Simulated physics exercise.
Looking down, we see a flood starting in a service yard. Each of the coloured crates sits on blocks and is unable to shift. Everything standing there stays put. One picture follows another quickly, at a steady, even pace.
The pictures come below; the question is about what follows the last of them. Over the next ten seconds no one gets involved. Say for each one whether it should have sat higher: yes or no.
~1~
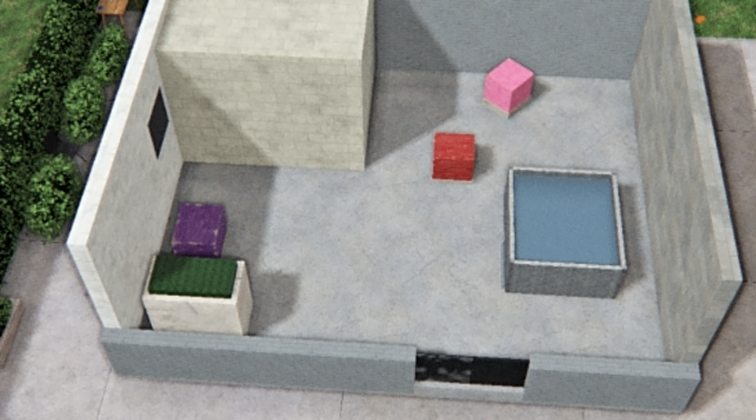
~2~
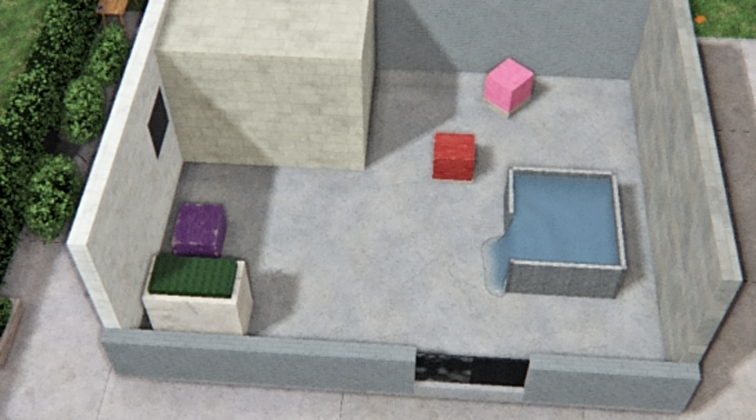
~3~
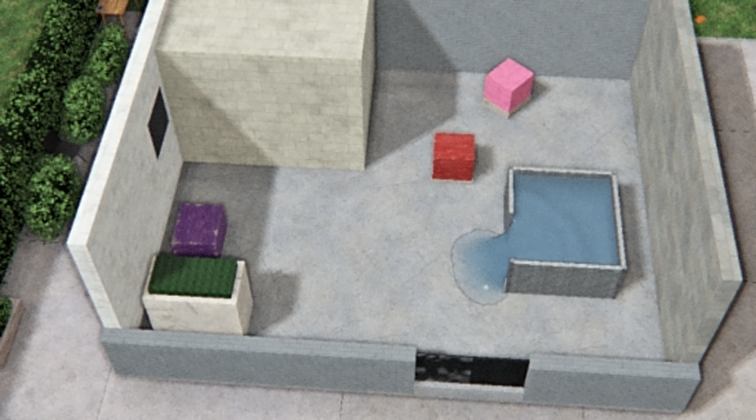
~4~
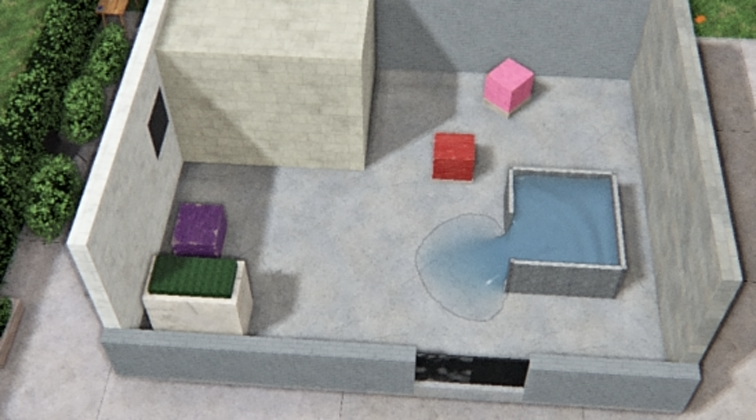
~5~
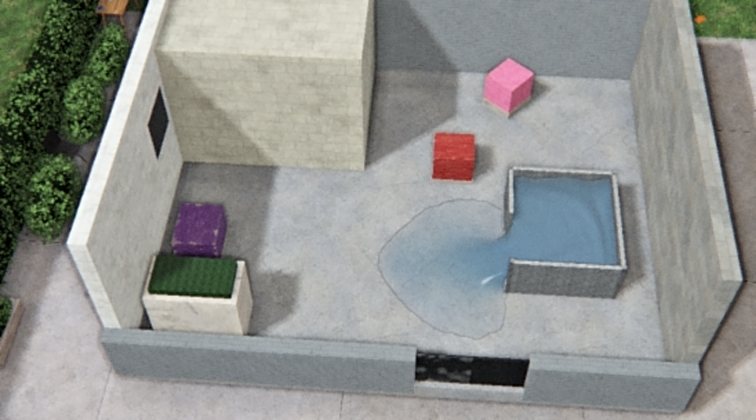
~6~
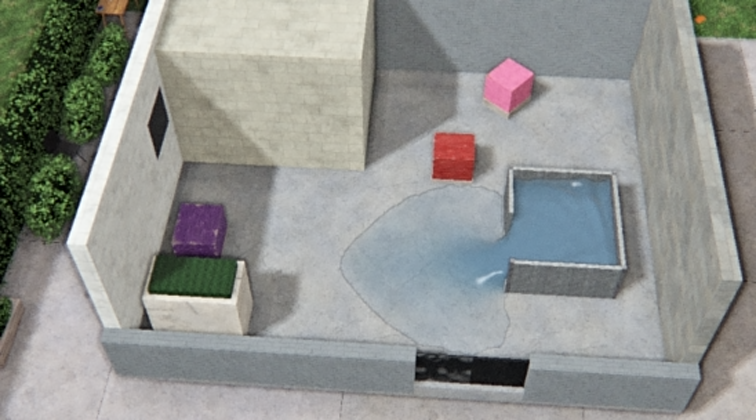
Pink crate - no; red crate - yes; purple crate - yes.
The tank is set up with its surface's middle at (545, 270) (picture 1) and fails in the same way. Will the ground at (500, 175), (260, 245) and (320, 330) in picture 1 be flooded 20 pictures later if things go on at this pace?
Untouched, submerged, submerged.
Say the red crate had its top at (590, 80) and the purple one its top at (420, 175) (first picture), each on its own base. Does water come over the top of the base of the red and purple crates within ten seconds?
Note - red crate stays out of reach, purple crate is caught.
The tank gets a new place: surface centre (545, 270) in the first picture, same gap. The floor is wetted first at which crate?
Answer: The one in purple.
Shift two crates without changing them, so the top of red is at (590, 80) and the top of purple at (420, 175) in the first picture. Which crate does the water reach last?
It should be the one in red.
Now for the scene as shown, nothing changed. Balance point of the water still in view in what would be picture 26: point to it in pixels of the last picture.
My pick is pixel (377, 257).
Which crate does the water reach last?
It would be the pink one.
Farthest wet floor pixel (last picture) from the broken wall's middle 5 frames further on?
The flood front should get to about (208, 287).
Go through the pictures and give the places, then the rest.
In the first picture, the open tank at (564, 219) is whole and still.
In the second picture, water pours out at (510, 255) and has run to (494, 291).
In the third picture, water pours out at (510, 257) and has run to (461, 242).
In the fourth picture, water pours out at (510, 258) and has run to (423, 249).
In the fifth picture, the front is at (385, 269), out from the gap at (510, 258).
In the sixth picture, water pours out at (510, 258) and has run to (347, 270).
A moment on, water covers 40 % of the floor; the pink crate not reached, the red crate water round its plinth, the purple crate water round its plinth.
Next, water covers 50 % of the floor; the pink crate not reached, the red crate water round its plinth, the purple crate water round its plinth.
Then, water covers 55 % of the floor; the pink crate not reached, the red crate water round its plinth, the purple crate water round its plinth.
Later, water covers 50 % of the floor; the pink crate not reached, the red crate water round its plinth, the purple crate water round its plinth.
In the end, water covers 85 % of the floor; the pink crate stayed above the water, the red crate was topped, the purple crate was topped.
